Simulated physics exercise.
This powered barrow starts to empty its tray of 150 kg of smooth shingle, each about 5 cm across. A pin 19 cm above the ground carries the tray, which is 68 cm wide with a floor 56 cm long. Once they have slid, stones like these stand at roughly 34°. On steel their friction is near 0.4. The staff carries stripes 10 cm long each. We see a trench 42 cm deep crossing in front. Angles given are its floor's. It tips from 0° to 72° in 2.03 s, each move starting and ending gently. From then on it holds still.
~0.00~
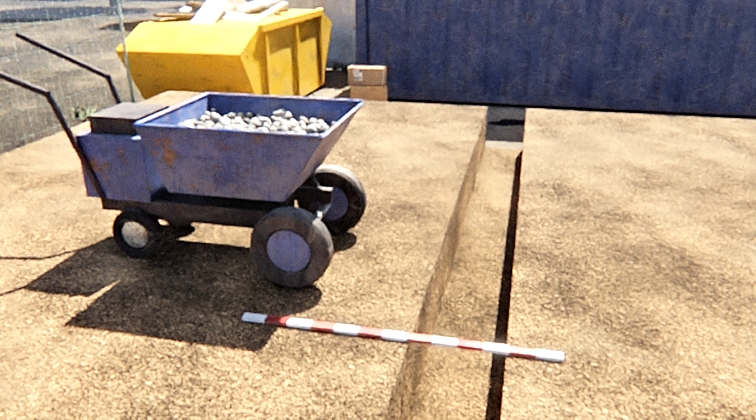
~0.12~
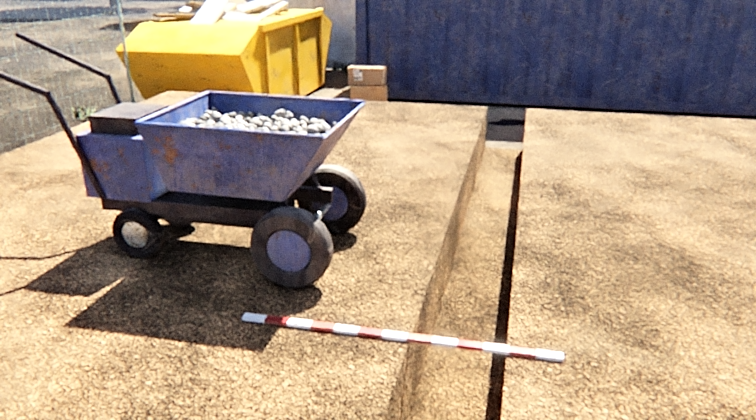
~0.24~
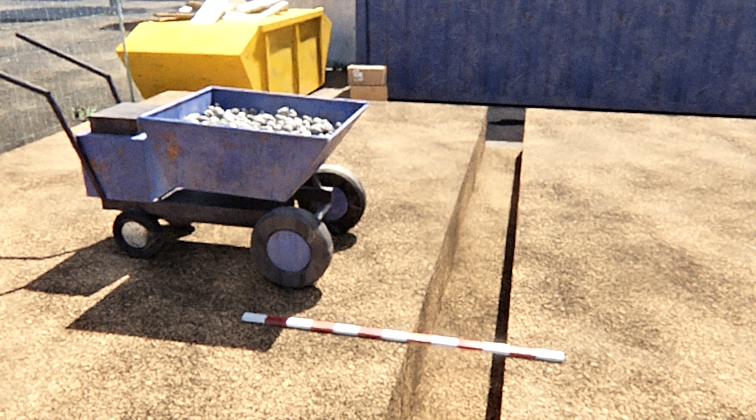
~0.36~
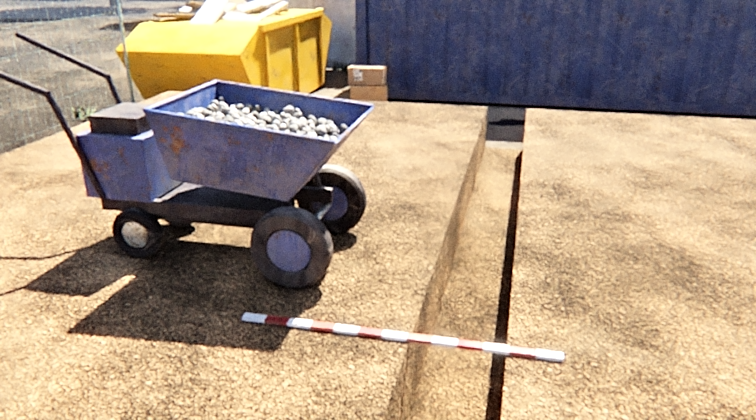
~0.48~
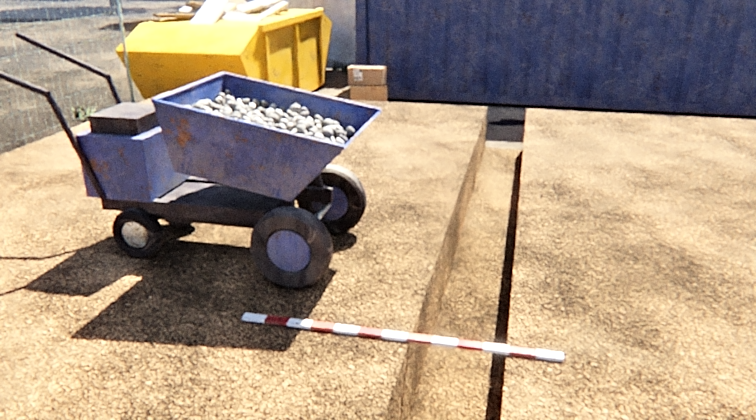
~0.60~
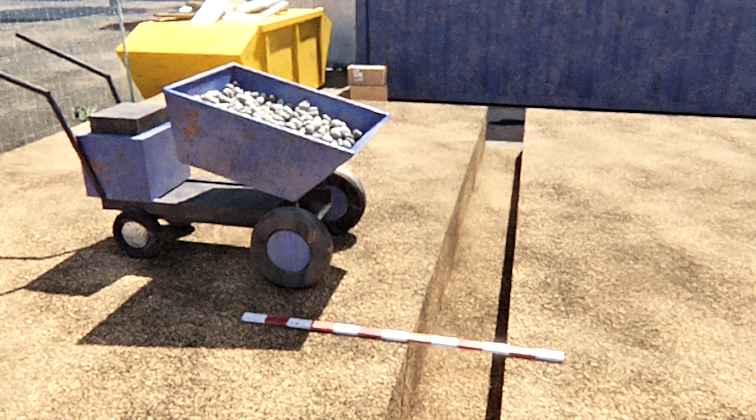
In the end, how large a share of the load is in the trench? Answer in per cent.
A share of roughly 100 %.
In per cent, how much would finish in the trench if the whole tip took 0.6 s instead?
Probably about 85 in a hundred.
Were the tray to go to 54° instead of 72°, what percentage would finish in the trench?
Some 40 in a hundred, I'd say.
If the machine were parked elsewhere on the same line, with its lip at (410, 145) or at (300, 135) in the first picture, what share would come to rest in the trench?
35 and 95 %.
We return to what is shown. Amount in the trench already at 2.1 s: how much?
Some 55 per cent.
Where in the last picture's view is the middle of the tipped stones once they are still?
The resting stones are centred at roughly (472, 331).
After 1.5 s the floor is at 61°; 99 % in the tray, 1 % in the trench; the foremost stones are at (439, 222).
After 2.1 s the floor is at 72°; 43 % in the tray, 57 % in the trench; the foremost stones are at (517, 309).
After 2.5 s the floor is at 72°; 21 % in the tray, 79 % in the trench; the foremost stones are at (521, 328).
After 4.4 s the floor is at 72°; 0 % in the tray, 100 % in the trench; the foremost stones are at (522, 327).
